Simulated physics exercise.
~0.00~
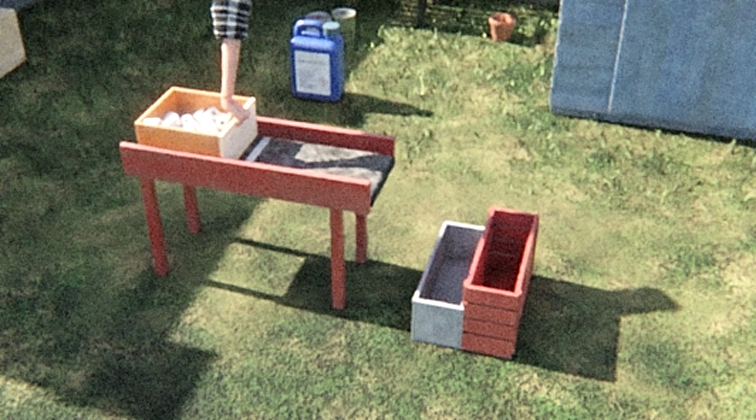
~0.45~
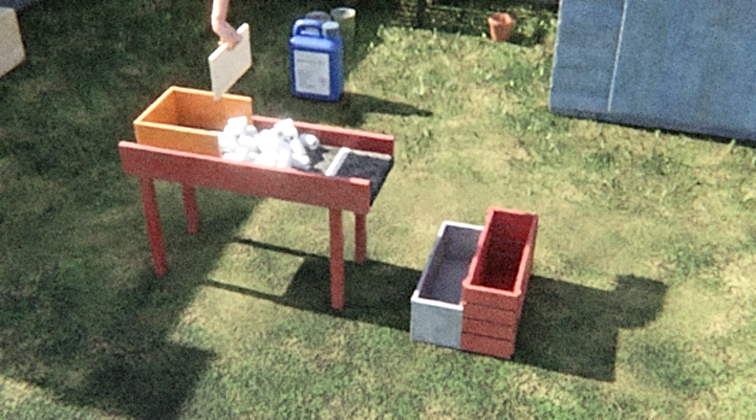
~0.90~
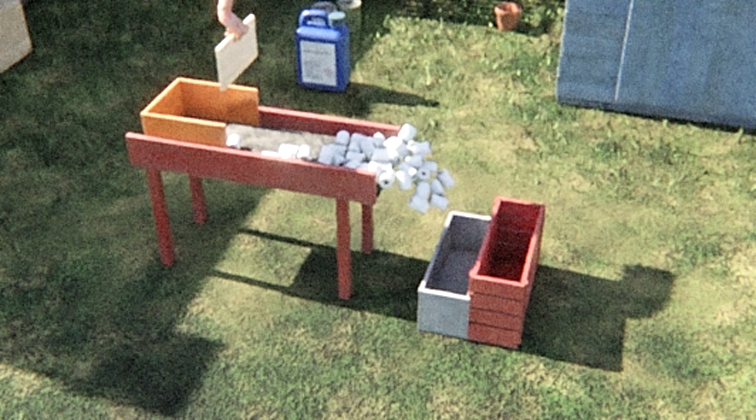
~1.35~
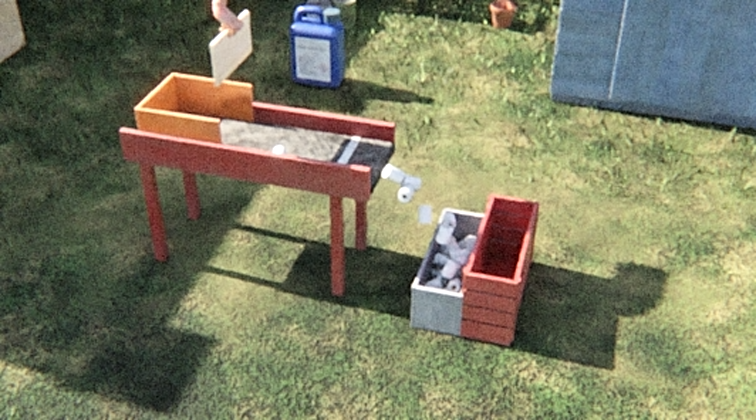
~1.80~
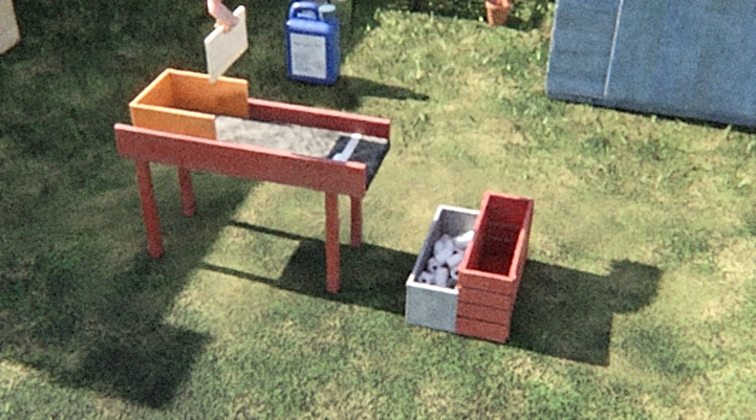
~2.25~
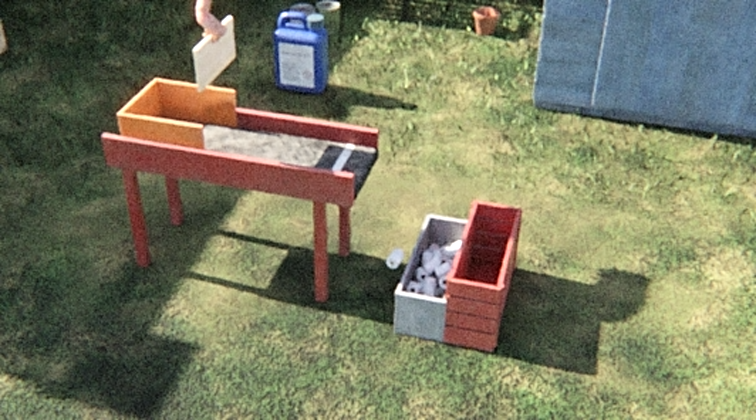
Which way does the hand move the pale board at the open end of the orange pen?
The hand pulls the board upwards, clear of the pen, and keeps holding it above the belt.
